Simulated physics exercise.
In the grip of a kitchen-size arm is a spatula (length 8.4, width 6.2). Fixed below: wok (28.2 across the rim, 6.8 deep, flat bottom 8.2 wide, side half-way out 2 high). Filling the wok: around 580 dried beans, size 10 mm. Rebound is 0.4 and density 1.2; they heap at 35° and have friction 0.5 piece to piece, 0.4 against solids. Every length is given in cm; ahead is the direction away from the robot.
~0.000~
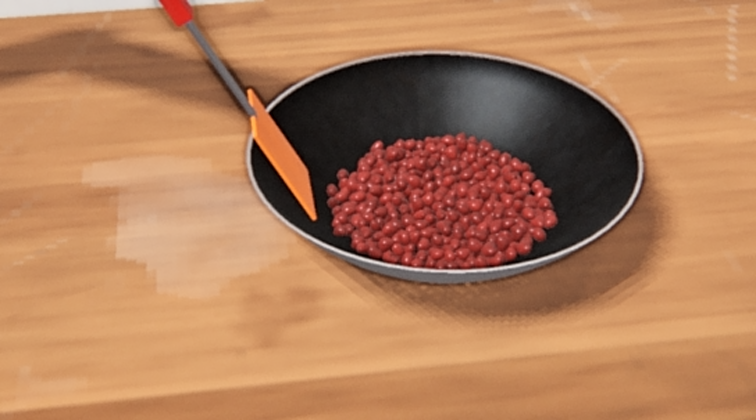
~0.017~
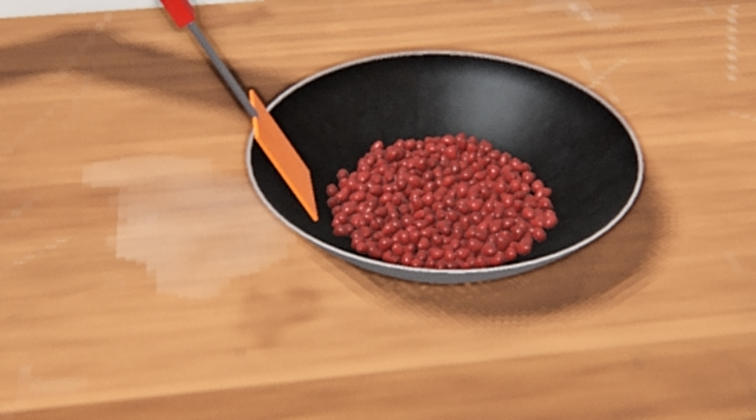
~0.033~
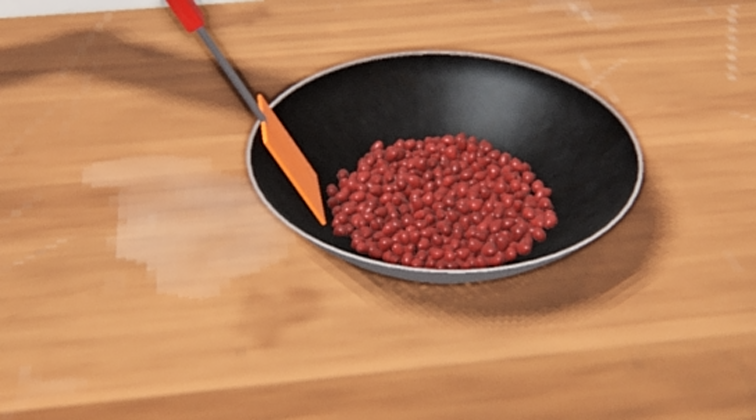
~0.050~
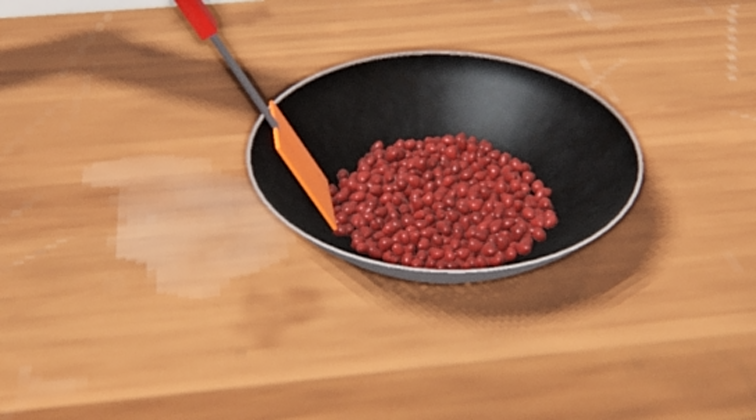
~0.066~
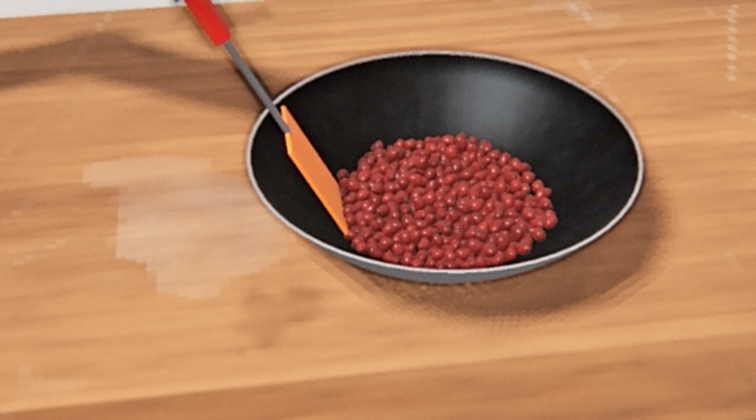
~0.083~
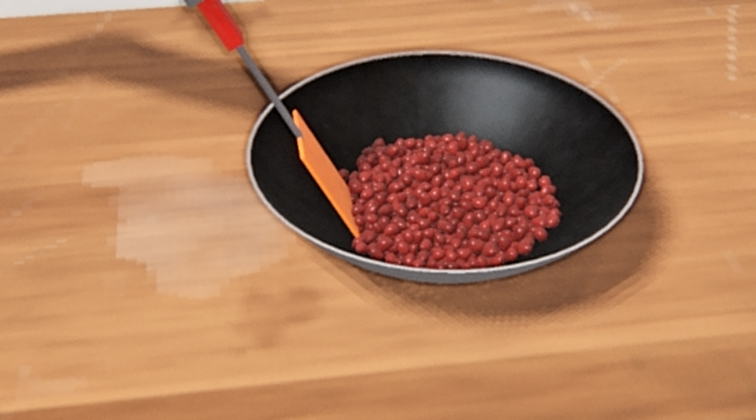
A black wok with a pale rim sits on a light brown wooden surface, seen from above at an angle by a camera that stays still. Dark red dried beans lie heaped in its lower middle, and an orange spatula with a grey shaft and red handle leans in from the upper left. The spatula slides slowly right and slightly down, meeting the beans' left edge and nudging them slightly rightward.
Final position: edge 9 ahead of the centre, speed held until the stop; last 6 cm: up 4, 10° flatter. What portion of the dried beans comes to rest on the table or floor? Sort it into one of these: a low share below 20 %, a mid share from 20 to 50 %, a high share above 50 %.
A low share, below 20 %.
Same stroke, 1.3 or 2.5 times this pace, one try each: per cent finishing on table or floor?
First try around 10 %, second try around 30 %.
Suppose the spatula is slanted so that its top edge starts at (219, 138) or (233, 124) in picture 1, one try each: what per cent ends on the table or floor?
About 5 and 5 per cent.
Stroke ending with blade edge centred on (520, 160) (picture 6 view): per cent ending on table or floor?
Roughly 0 per cent, I'd say.
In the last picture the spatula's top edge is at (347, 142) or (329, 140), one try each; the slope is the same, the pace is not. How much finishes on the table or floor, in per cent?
Try one roughly 25 per cent; try two roughly 20 per cent.
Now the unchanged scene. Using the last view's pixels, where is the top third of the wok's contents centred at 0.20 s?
It sits at about (517, 176).
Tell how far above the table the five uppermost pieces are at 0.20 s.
Around 5 cm above the table.
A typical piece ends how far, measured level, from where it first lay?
The value is roughly 4 cm.
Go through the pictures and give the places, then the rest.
Spatula top edge at (252, 112), sloping 63°; upper third of the load around (440, 192), from x 335 to 550, top at y 140; 578 in the wok, in the first frame.
Spatula top edge at (254, 113), sloping 63°; upper third of the load around (440, 192), from x 335 to 550, top at y 140, in the second frame.
Spatula top edge at (262, 118), sloping 63°; upper third of the load around (440, 192), from x 335 to 550, top at y 140, in the third frame.
Spatula top edge at (274, 124), sloping 63°; upper third of the load around (440, 192), from x 335 to 550, top at y 140, in the fourth frame.
Spatula top edge at (286, 129), sloping 63°; upper third of the load around (441, 191), from x 340 to 550, top at y 140, in the fifth frame.
Spatula top edge at (298, 134), sloping 63°; upper third of the load around (448, 187), from x 345 to 555, top at y 140; 578 in the wok, in the sixth frame.
By 0.20 s, sloping 63°, highest piece 6 above the table; 578 in the wok.
By 0.32 s, sloping 60°, highest piece 8 above the table; 578 in the wok.
By 0.58 s, sloping 53°, highest piece 8 above the table; 556 in the wok, 15 on the table or floor, 7 on the blade or in flight.
By 1.63 s, sloping 53°, highest piece 8 above the table; 555 in the wok, 23 on the table or floor.
Final count, 555 in the wok, 23 on the table or floor. That is 4 % on the table or floor.
